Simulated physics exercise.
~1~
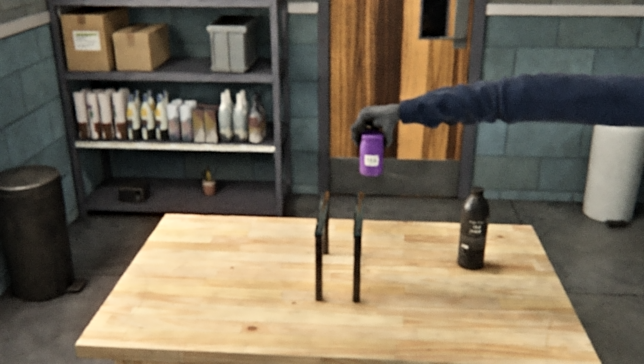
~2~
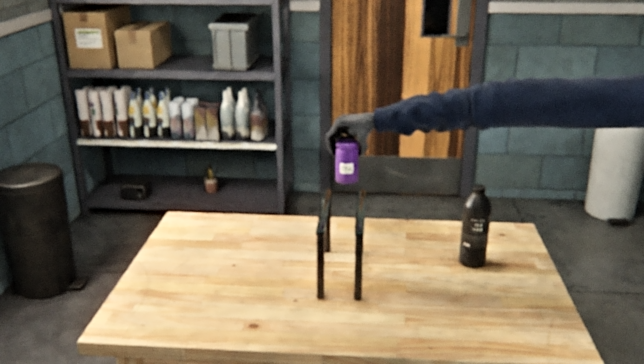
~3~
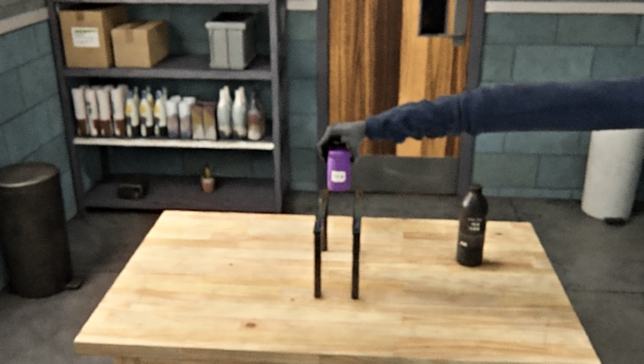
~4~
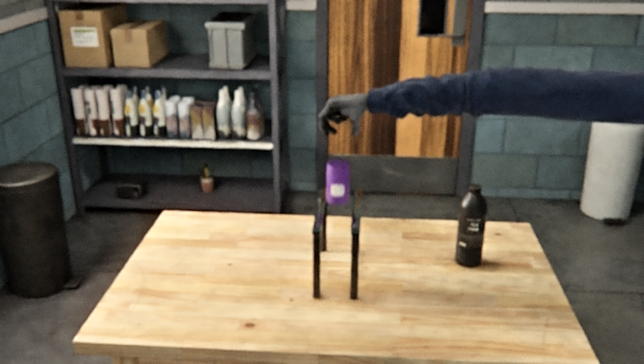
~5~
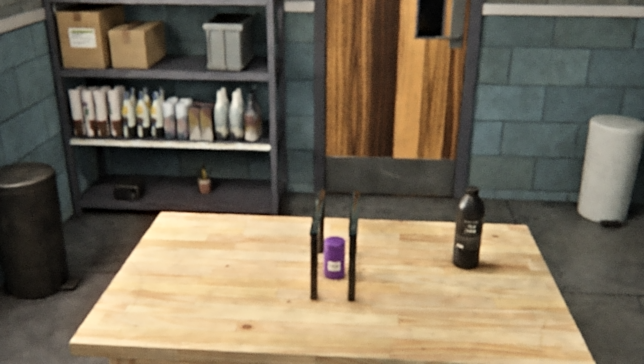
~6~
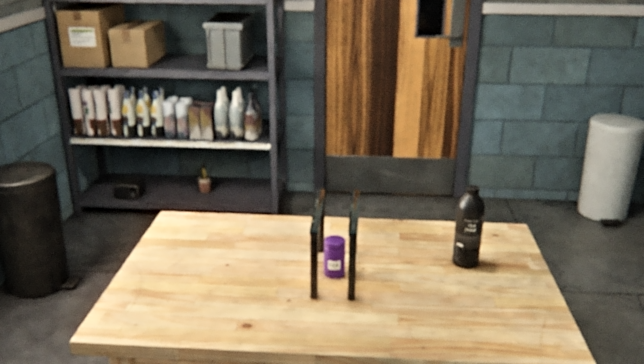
In a room with blue-green block walls, a loaded shelf and a wooden door, a light wooden table holds two dark upright supports set slightly apart, with a black bottle standing to their right. A dark-gloved hand on a blue-sleeved arm reaches in from the right, holding a purple jar above the table. It carries the jar left until it hangs over the supports, then lowers it slightly. The fingers let go and the hand draws back as the jar begins to fall. The jar drops through the gap and ends upright on the tabletop between the supports, while the bottle stays put.
